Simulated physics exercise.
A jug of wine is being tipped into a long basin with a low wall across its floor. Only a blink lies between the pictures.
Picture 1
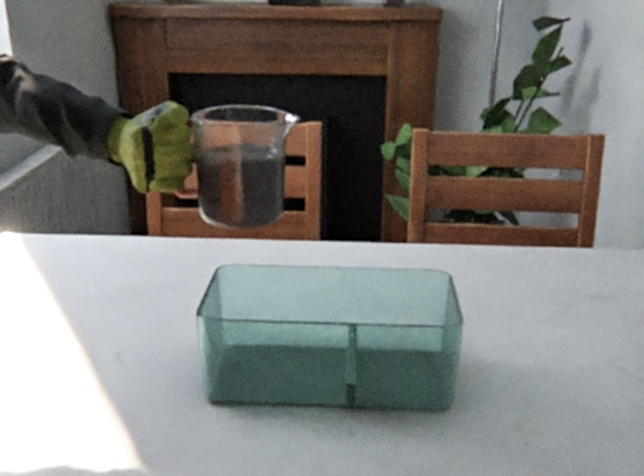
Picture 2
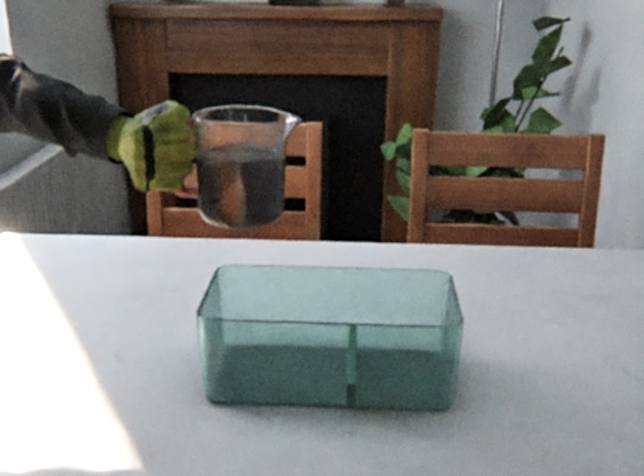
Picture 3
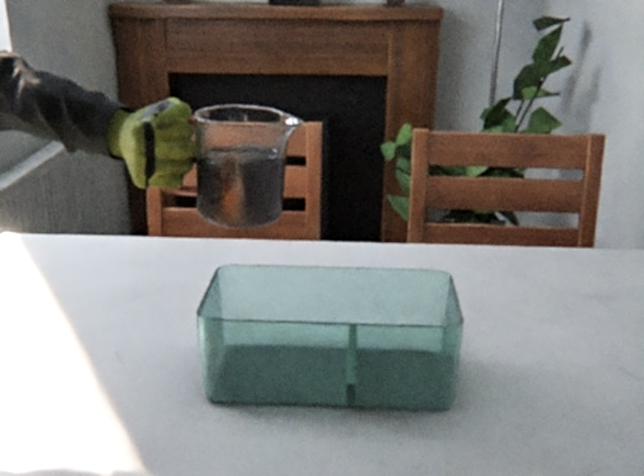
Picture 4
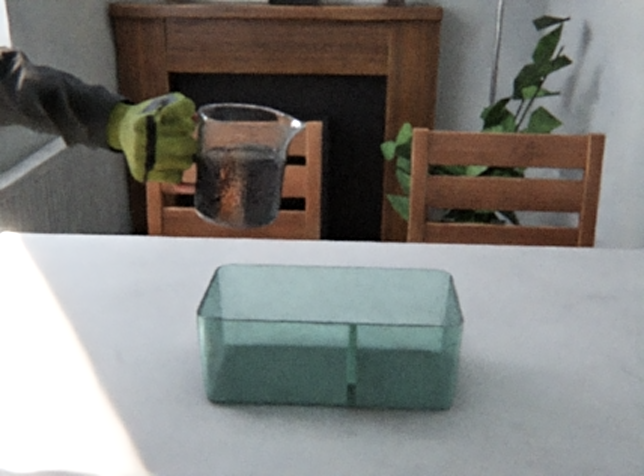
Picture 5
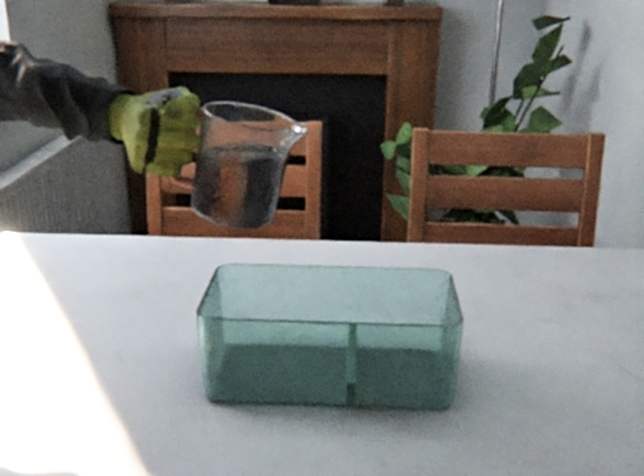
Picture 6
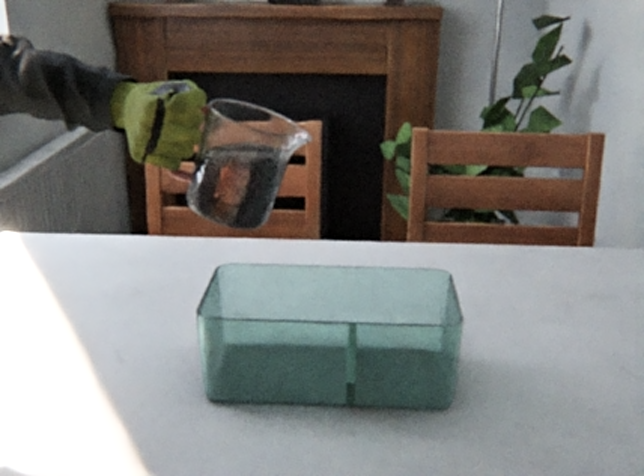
A gloved hand held a clear jug of dark liquid almost upright above a long green see-through basin on a white table, then slowly tilted it toward the right.
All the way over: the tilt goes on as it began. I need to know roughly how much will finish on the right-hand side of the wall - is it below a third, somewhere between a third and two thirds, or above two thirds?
Expect between a third and two thirds of it there.
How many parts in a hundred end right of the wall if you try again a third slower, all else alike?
I'd estimate some 55 percent.
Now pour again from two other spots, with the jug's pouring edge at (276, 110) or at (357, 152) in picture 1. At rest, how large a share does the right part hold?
In turn 5 % and 80 %.
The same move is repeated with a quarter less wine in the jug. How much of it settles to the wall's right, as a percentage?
Roughly 25 in a hundred.
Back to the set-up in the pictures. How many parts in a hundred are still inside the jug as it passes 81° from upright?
85 per cent, roughly.
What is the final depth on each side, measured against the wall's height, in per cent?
I'd say close to 40 per cent on the left side and 40 on the right.
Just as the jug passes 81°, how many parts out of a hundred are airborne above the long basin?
I'd put it near 15 per cent.
A moment on, the jug is tipped on its side and 83 per cent is still to pour, 0 is left of the wall and 0 right of it.
Next, the jug is tipped right over and 20 per cent is still to pour, 22 is left of the wall and 34 right of it.
Then the jug is tipped right over and 1 per cent is still to pour, 51 is left of the wall and 44 right of it.
Later the jug is tipped right over and 0 per cent is still to pour, 54 is left of the wall and 44 right of it.
Finally, 54 per cent lies left of the wall, 44 right of it and 2 outside.
